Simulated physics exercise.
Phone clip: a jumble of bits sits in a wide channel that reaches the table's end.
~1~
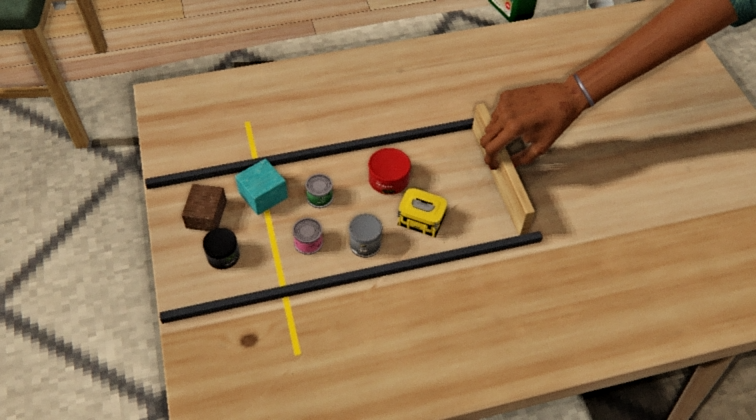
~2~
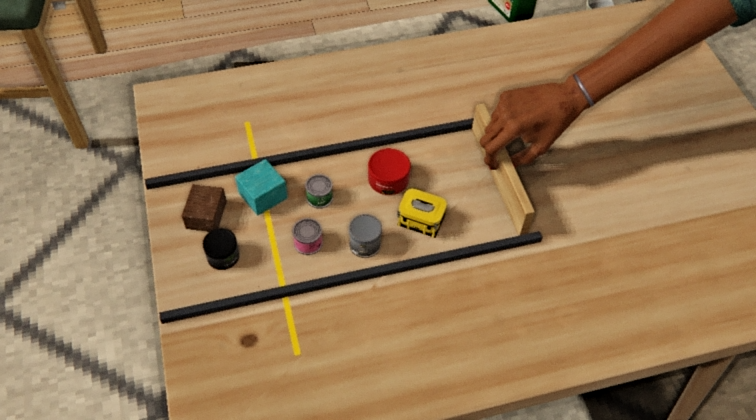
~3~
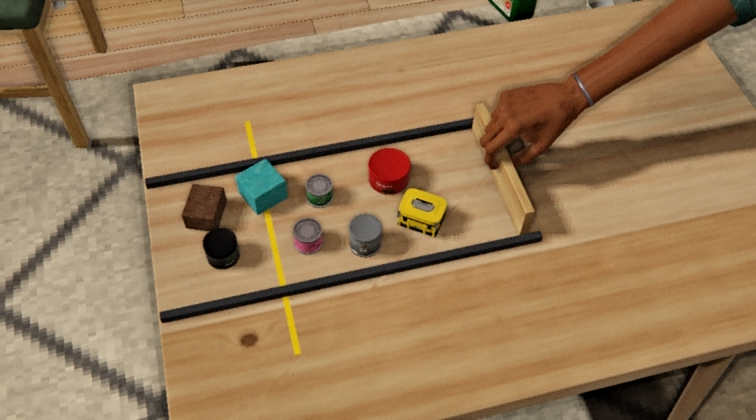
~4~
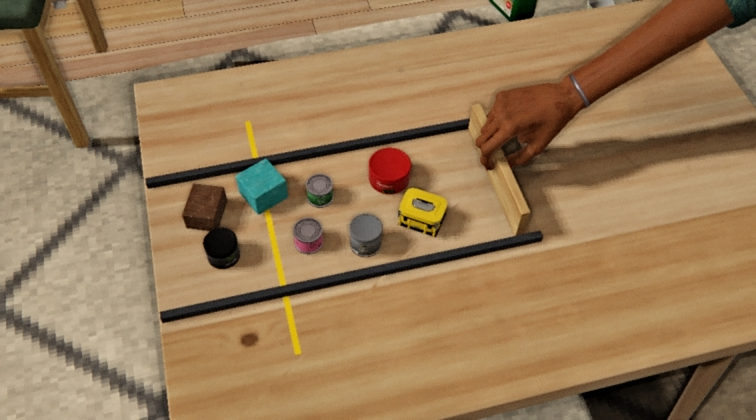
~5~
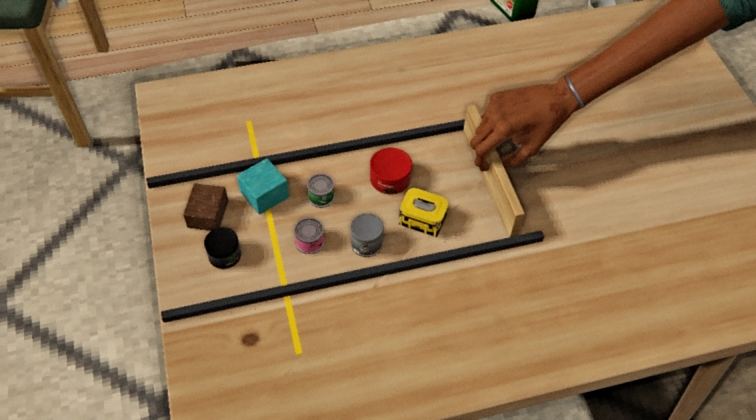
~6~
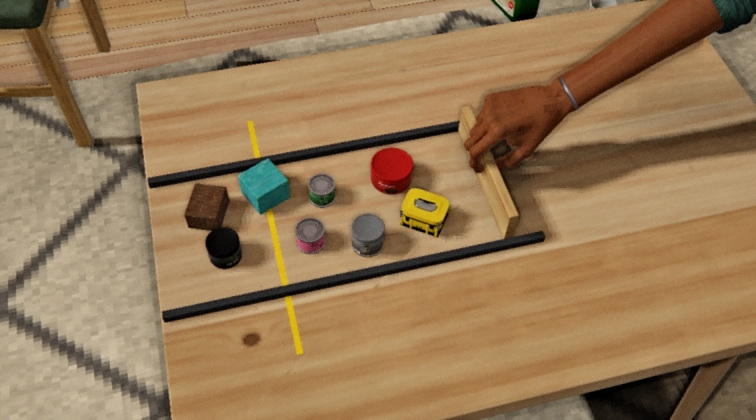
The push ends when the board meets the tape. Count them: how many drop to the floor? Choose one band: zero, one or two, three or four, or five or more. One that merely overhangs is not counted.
Zero.
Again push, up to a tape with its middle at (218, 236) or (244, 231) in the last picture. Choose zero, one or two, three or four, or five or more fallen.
For the first tape it's one or two, and for the second it's no fall at all.
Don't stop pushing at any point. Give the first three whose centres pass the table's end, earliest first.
Order: Brown block, then black tub, then turquoise block.
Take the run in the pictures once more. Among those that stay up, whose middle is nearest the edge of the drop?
It's the brown block.
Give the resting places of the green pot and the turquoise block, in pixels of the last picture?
The first sits around (222, 225), while the other sits around (209, 188).
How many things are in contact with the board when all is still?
3.
Early on, none off yet; brown block at rest near (207, 207); black tub at rest near (224, 249); turquoise block at rest near (264, 187).
A while later, none off yet; brown block at rest near (207, 207); black tub at rest near (224, 249); turquoise block at rest near (261, 186).
Finally, the number that fall off is zero.
